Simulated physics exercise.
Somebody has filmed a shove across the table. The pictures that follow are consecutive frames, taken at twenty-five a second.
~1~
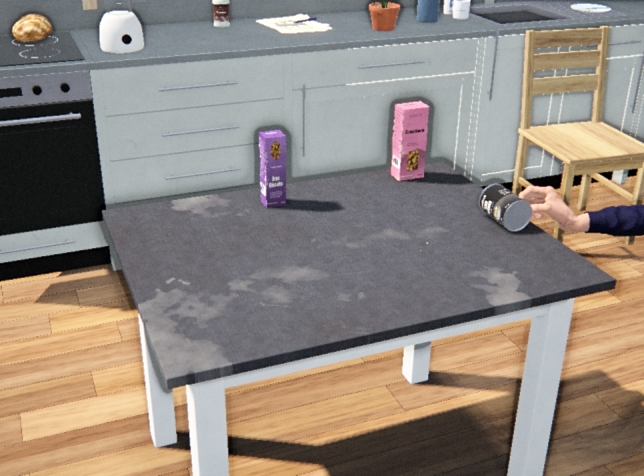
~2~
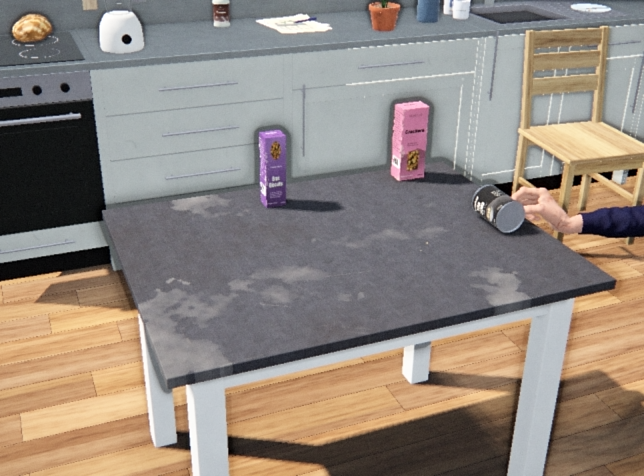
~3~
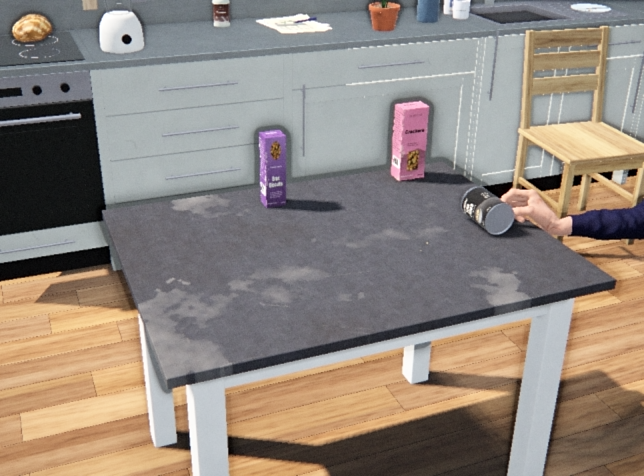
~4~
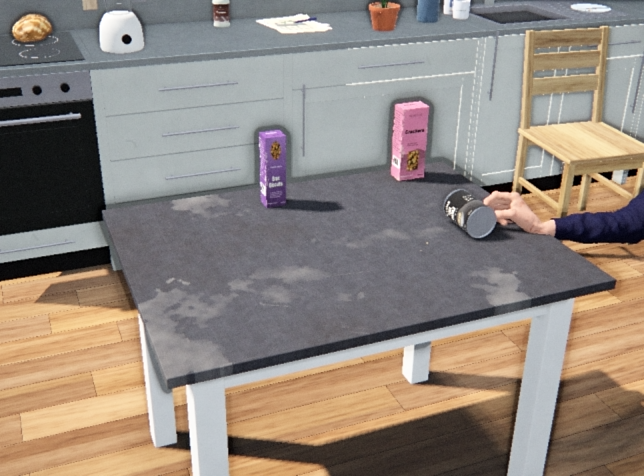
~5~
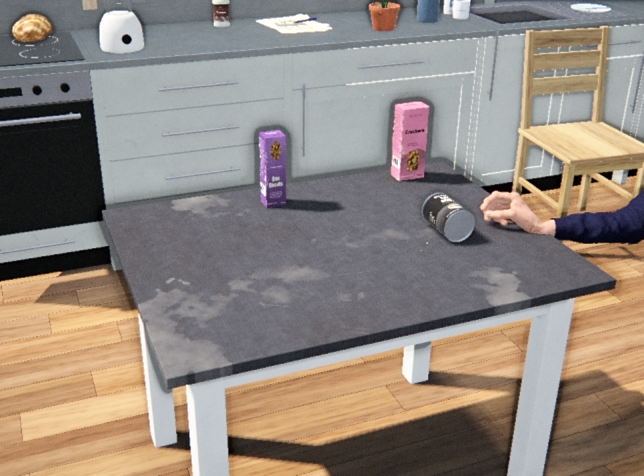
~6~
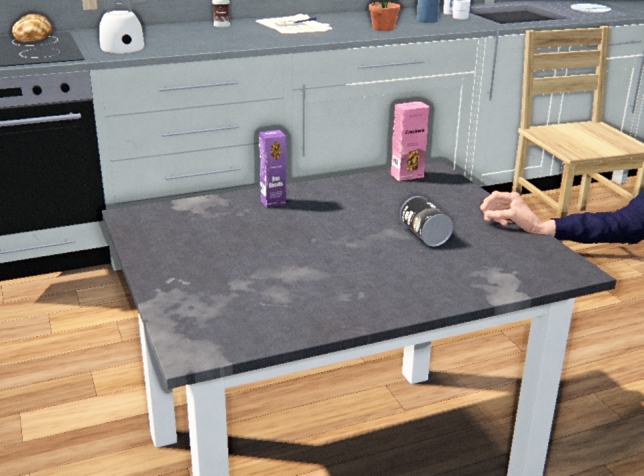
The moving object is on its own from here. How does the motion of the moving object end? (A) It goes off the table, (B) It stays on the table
It goes off the table (A).
Then, 0.20 s later than the last frame, black tin moved well along near (313, 240).
Then, 0.60 s later than the last frame, black tin now off the table.
Then, 0.90 s later than the last frame, things are still on the move.
Then, 1.20 s later than the last frame, as before.
When it is over, off the table, black tin.
